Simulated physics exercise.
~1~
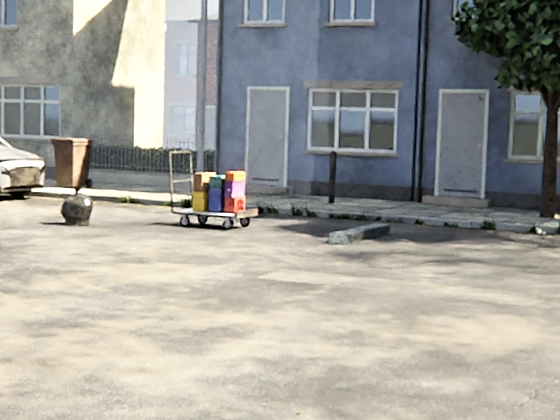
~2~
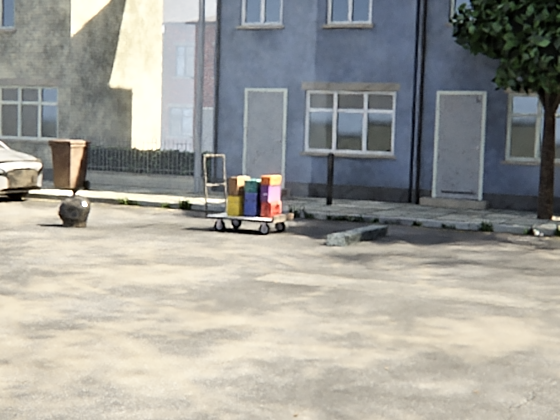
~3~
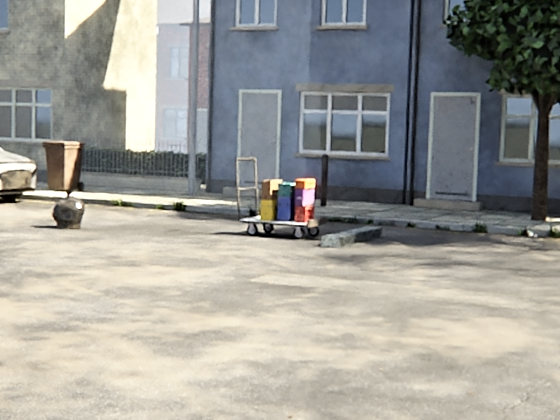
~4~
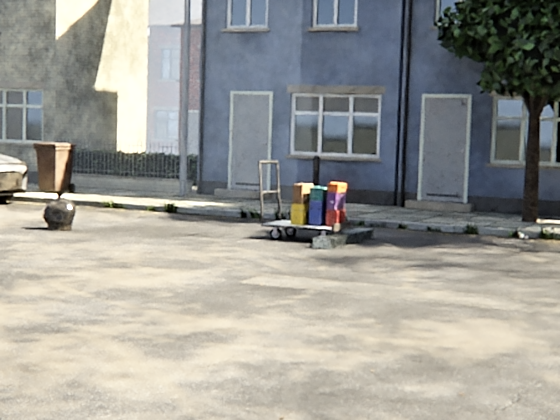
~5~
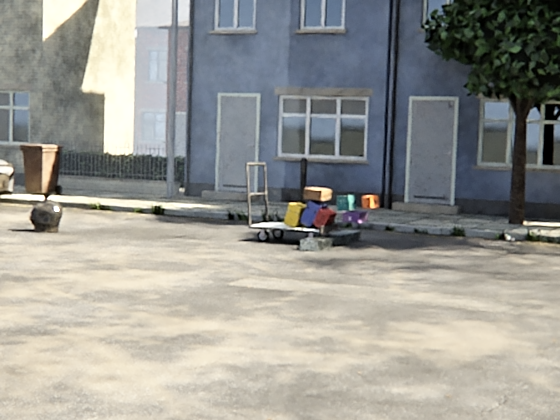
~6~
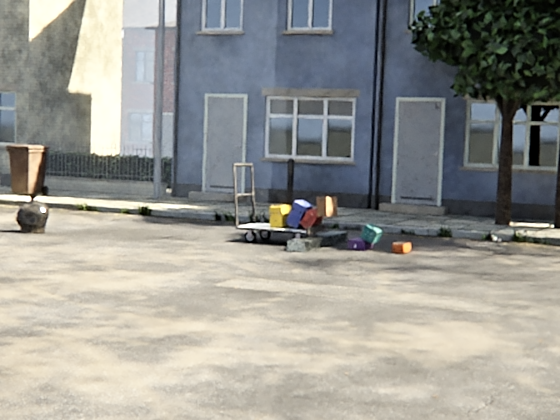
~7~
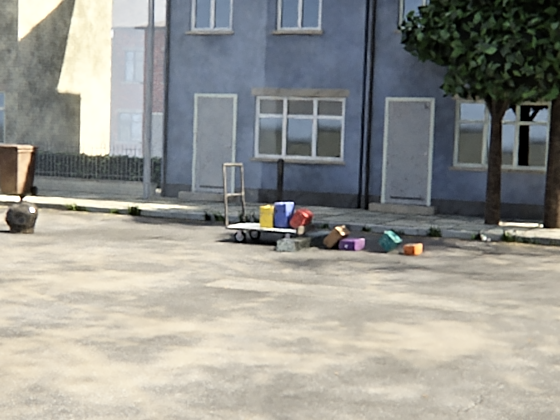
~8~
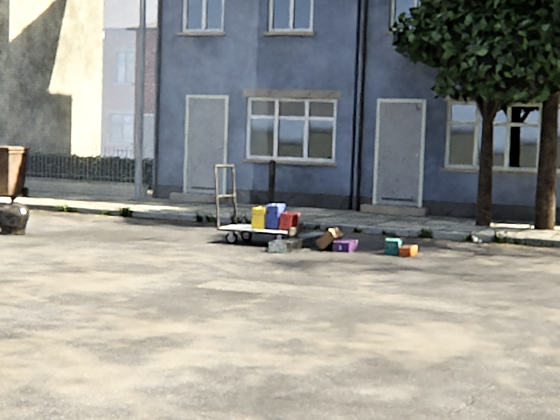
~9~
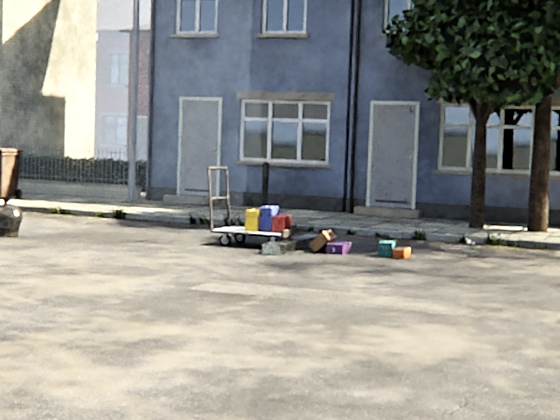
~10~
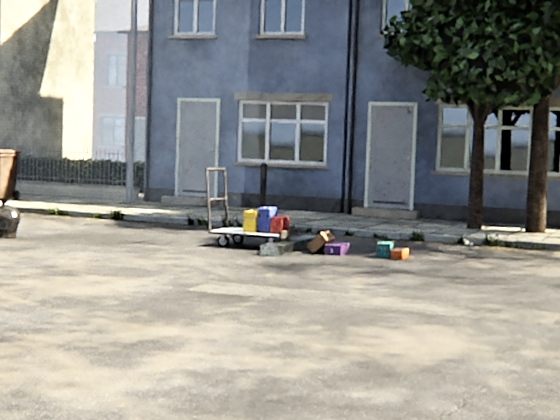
A flat cart stacked with colorful boxes rolled right across a paved lot and stopped abruptly at a low concrete block, sending several boxes tumbling off the front. Four ended up scattered on the ground, while the yellow, blue and red ones stayed aboard.
